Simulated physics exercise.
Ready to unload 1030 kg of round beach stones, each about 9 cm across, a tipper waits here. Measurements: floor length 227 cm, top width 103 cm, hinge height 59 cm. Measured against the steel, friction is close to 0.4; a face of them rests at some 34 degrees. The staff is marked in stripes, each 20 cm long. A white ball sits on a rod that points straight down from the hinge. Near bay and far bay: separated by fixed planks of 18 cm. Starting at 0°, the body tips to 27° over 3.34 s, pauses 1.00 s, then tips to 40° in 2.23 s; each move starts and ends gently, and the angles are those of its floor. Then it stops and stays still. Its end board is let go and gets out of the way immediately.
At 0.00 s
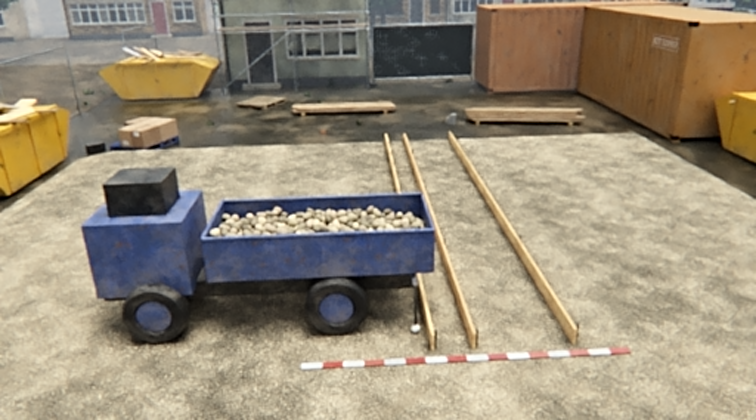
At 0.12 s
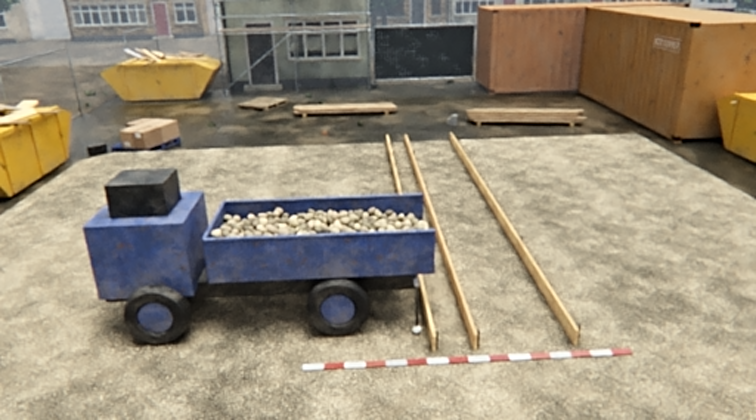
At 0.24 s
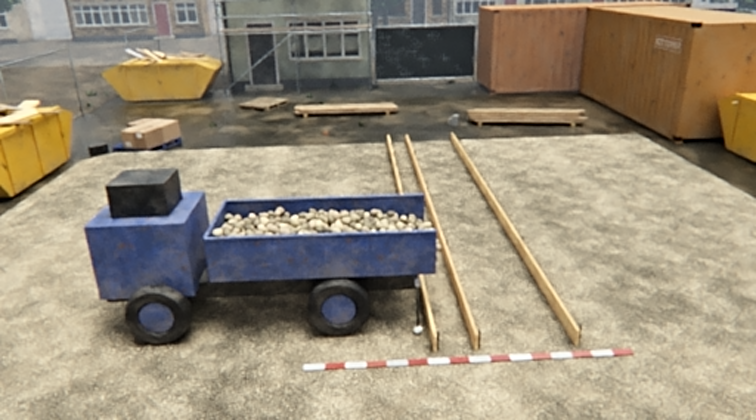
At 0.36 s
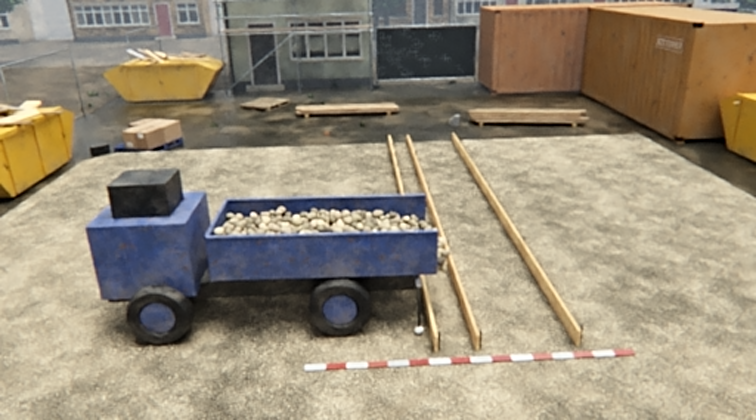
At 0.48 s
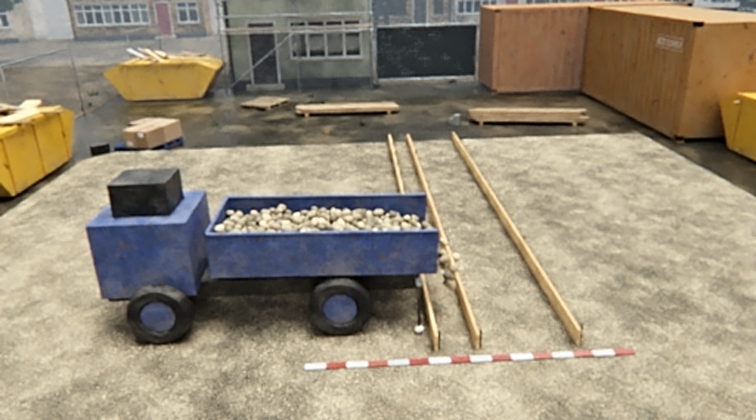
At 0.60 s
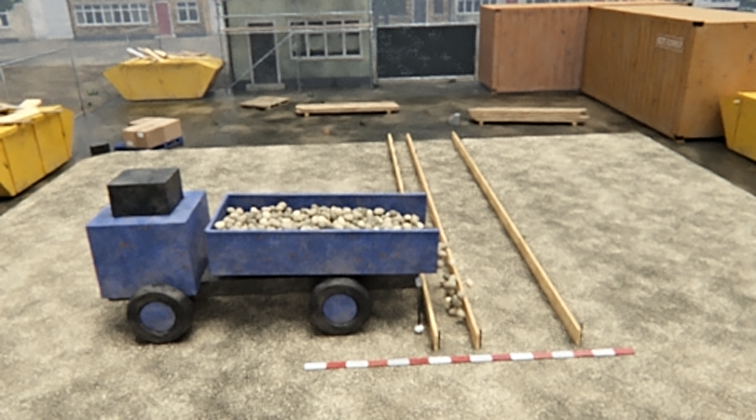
In a yard, a few round stones drop from the right end of a blue truck.
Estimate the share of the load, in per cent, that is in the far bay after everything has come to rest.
70 %.
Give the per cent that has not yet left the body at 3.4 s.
I'd put it at some 30 per cent.
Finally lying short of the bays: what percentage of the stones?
Near 0 in a hundred.
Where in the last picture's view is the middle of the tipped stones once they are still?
I'd point to around (486, 291).
After 2.5 s the floor is at 23°; 71 % in the body, 22 % in the near bay, 7 % in the far bay; the foremost stones are at (502, 297).
After 3.4 s the floor is at 27°; 32 % in the body, 27 % in the near bay, 40 % in the far bay; the foremost stones are at (547, 299).
After 7.0 s the floor is at 40°; 0 % in the body, 1 % short of the bays, 26 % in the near bay, 73 % in the far bay, 1 % past the last board; the foremost stones are at (559, 286).
After 9.9 s the floor is at 40°; 0 % in the body, 1 % short of the bays, 26 % in the near bay, 73 % in the far bay, 1 % past the last board; the foremost stones are at (559, 286).
